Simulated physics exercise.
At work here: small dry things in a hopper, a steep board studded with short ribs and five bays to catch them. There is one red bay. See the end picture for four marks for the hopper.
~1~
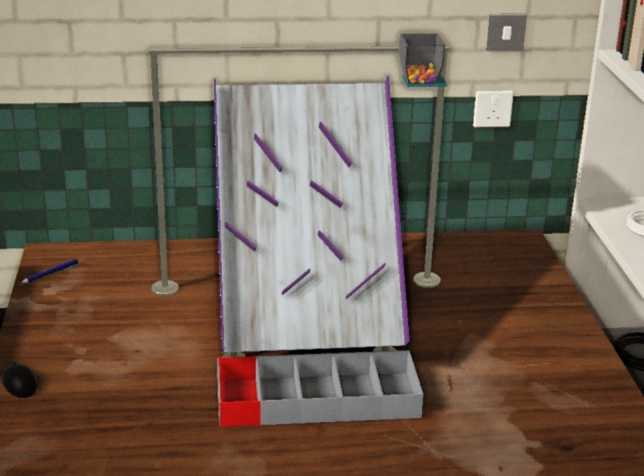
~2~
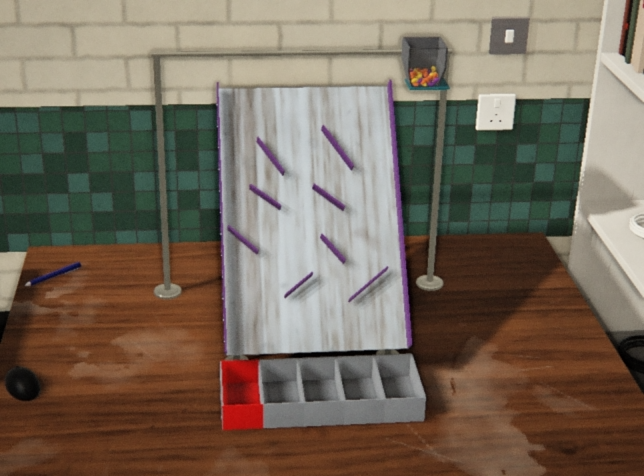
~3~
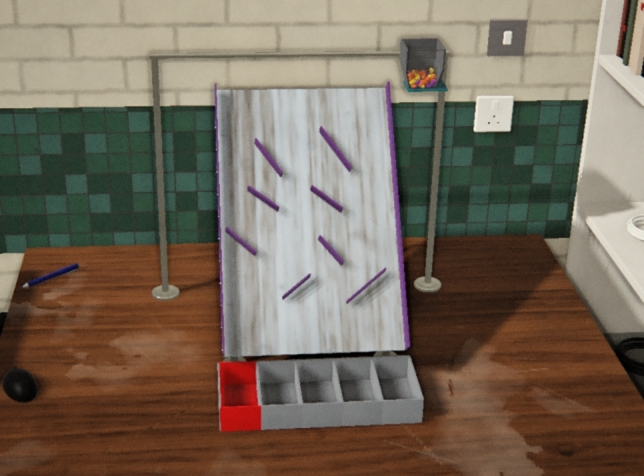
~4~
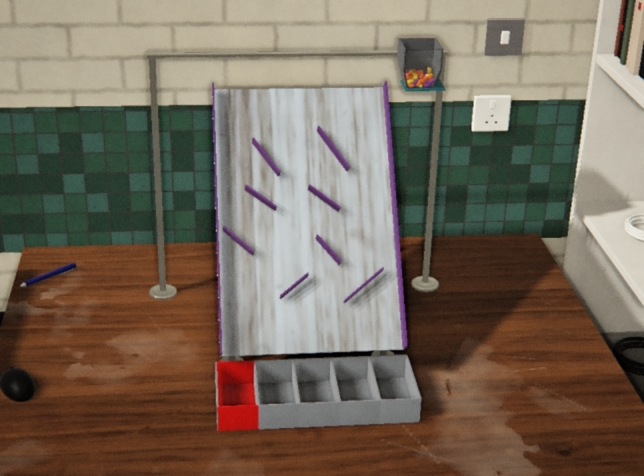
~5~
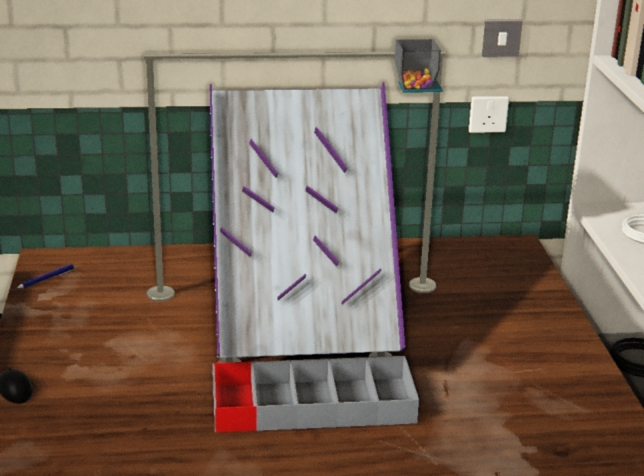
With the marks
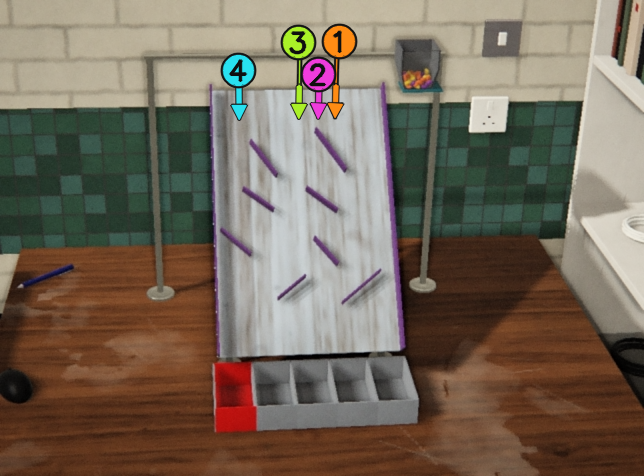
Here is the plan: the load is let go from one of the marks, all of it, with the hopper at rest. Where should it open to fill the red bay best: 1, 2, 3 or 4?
The best mark is 3.
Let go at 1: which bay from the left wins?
The fifth from the left.
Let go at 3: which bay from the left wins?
The first from the left.
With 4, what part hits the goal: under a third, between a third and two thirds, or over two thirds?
Mark 4 gives under a third.
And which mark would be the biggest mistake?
It is 1.
On the marked copy, mark 1 meets the board at (335, 112); mark 2 meets the board at (318, 113); mark 3 meets the board at (298, 113); mark 4 meets the board at (239, 114).
Choosing 1, none in the red bay, all in other bays.
Choosing 2, about a quarter in the red bay, about two thirds in other bays, a stray few outside the box.
Choosing 3, about two thirds in the red bay, about a third in other bays, a stray few outside the box.
Choosing 4, about a quarter in the red bay, about two thirds in other bays, a small part held on the board.
